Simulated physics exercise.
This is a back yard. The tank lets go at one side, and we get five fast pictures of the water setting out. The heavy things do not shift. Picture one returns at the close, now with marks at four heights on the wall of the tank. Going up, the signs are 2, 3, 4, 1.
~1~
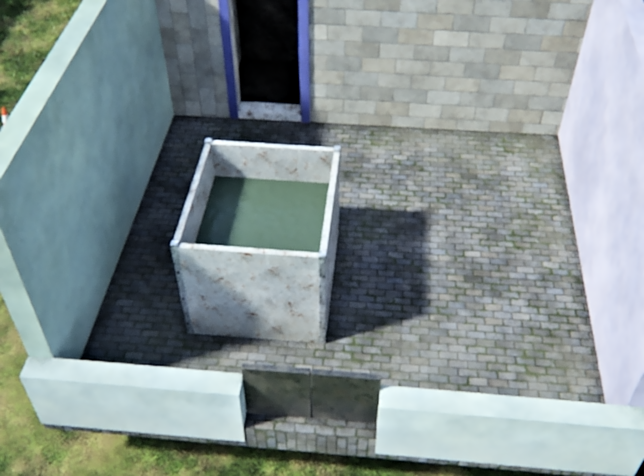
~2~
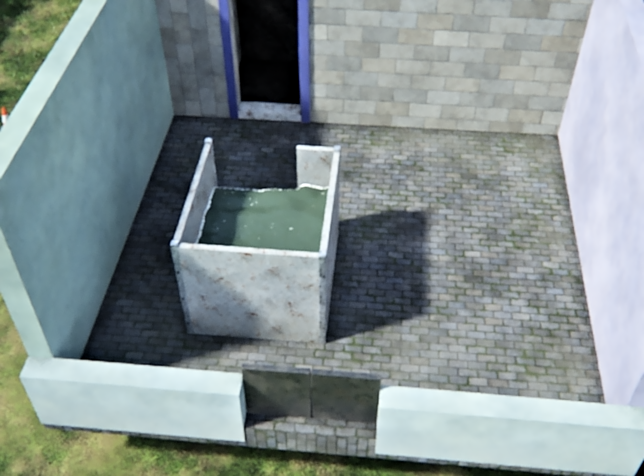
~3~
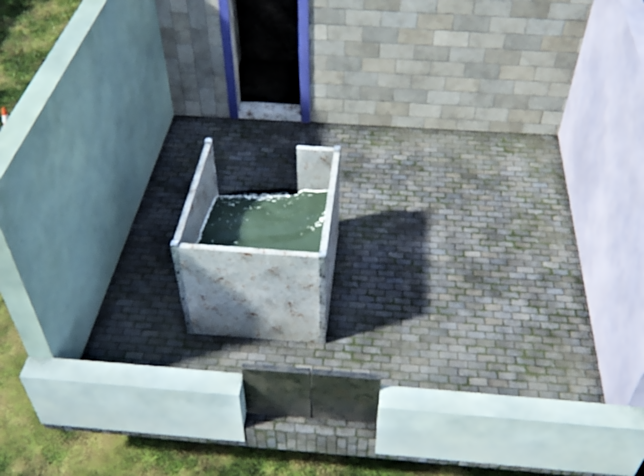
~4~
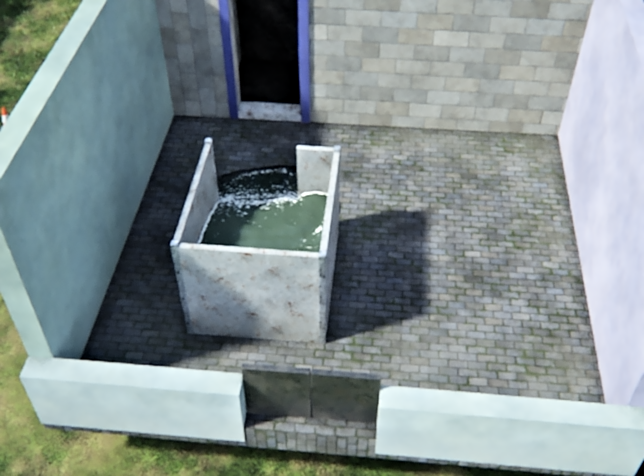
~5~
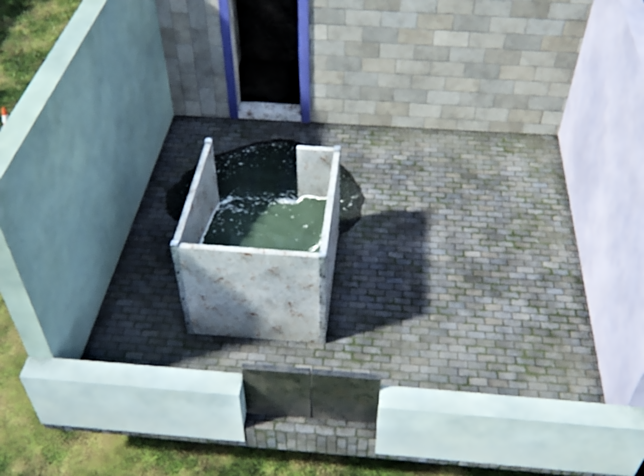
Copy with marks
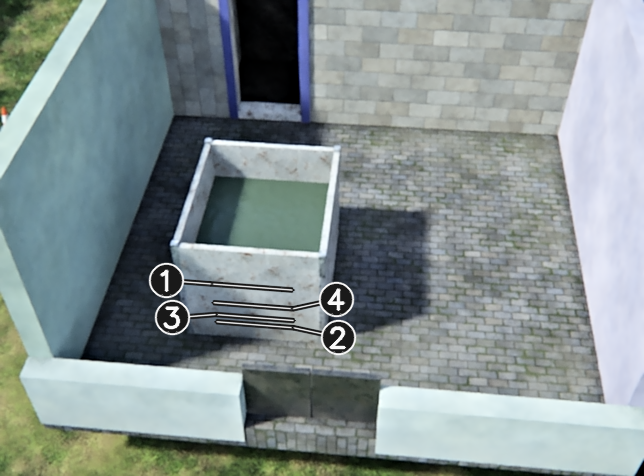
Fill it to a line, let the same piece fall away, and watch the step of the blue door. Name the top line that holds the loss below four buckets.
3.
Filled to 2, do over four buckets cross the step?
No, that is safe.
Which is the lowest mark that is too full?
It is 4.
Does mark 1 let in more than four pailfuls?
Yes.
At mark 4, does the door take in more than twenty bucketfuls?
No, less.
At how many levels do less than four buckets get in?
Two.
On the marked copy, 1 at (251, 286); 2 at (255, 324); 3 at (254, 317); 4 at (253, 305); from the bottom up 2, 3, 4, 1.
With 1, dozens of bucketfuls pour in.
With 2, nothing gets over.
With 3, a bucket or two gets in.
With 4, about 11 bucketfuls get in.
